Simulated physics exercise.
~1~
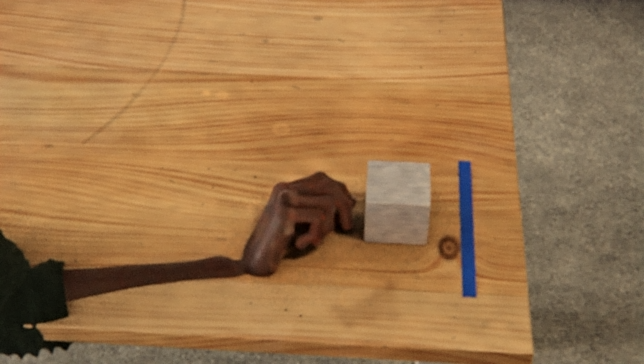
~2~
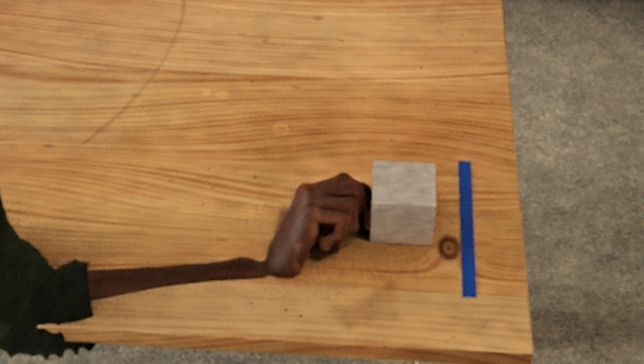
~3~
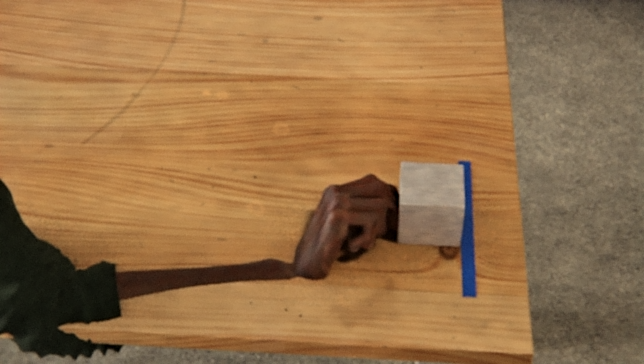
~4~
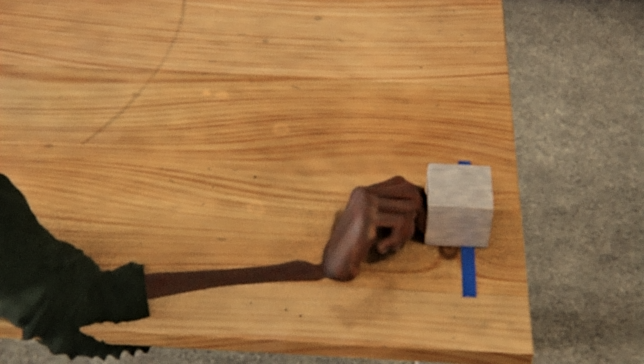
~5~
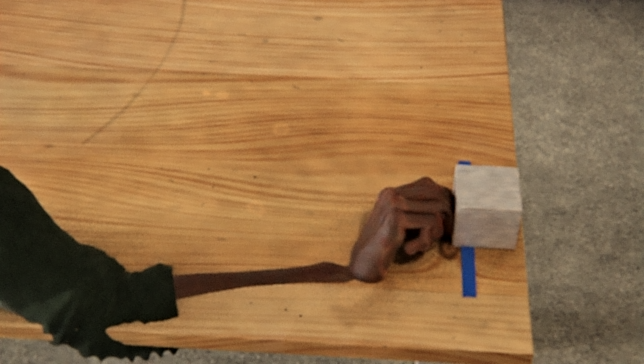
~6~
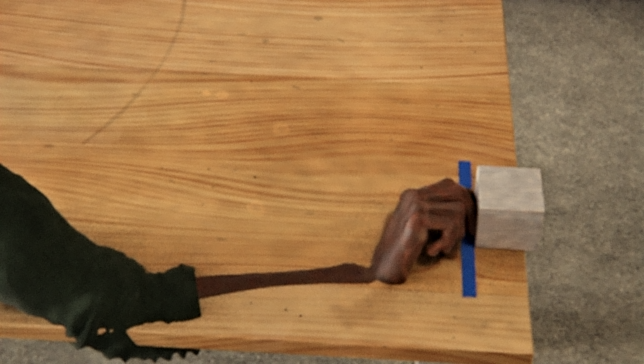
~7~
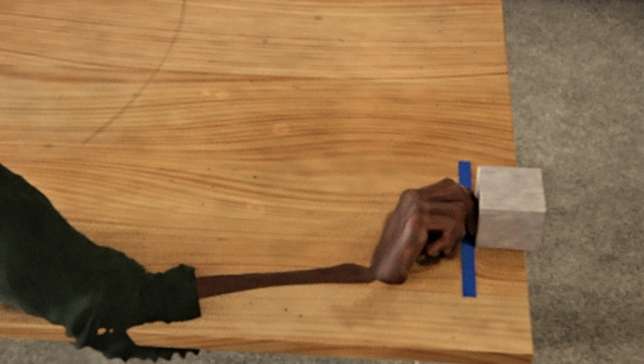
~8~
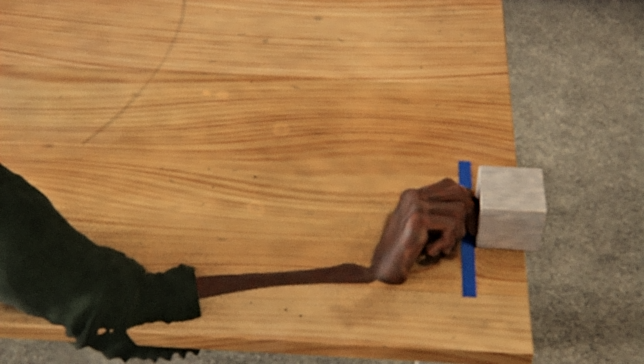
A light wooden tabletop is seen from above by a still camera, with grey, rough-looking floor beyond its right edge. A dark brown hand at the end of a thin arm in a dark green sleeve reaches in from the lower left, its curled fingers against a pale grey-white block. To the right, a strip of blue tape lies near the edge. The hand pushes the block steadily right, onto the tape and then past it. The block and hand then stop, with the block jutting partly over the table's edge, still resting on top.
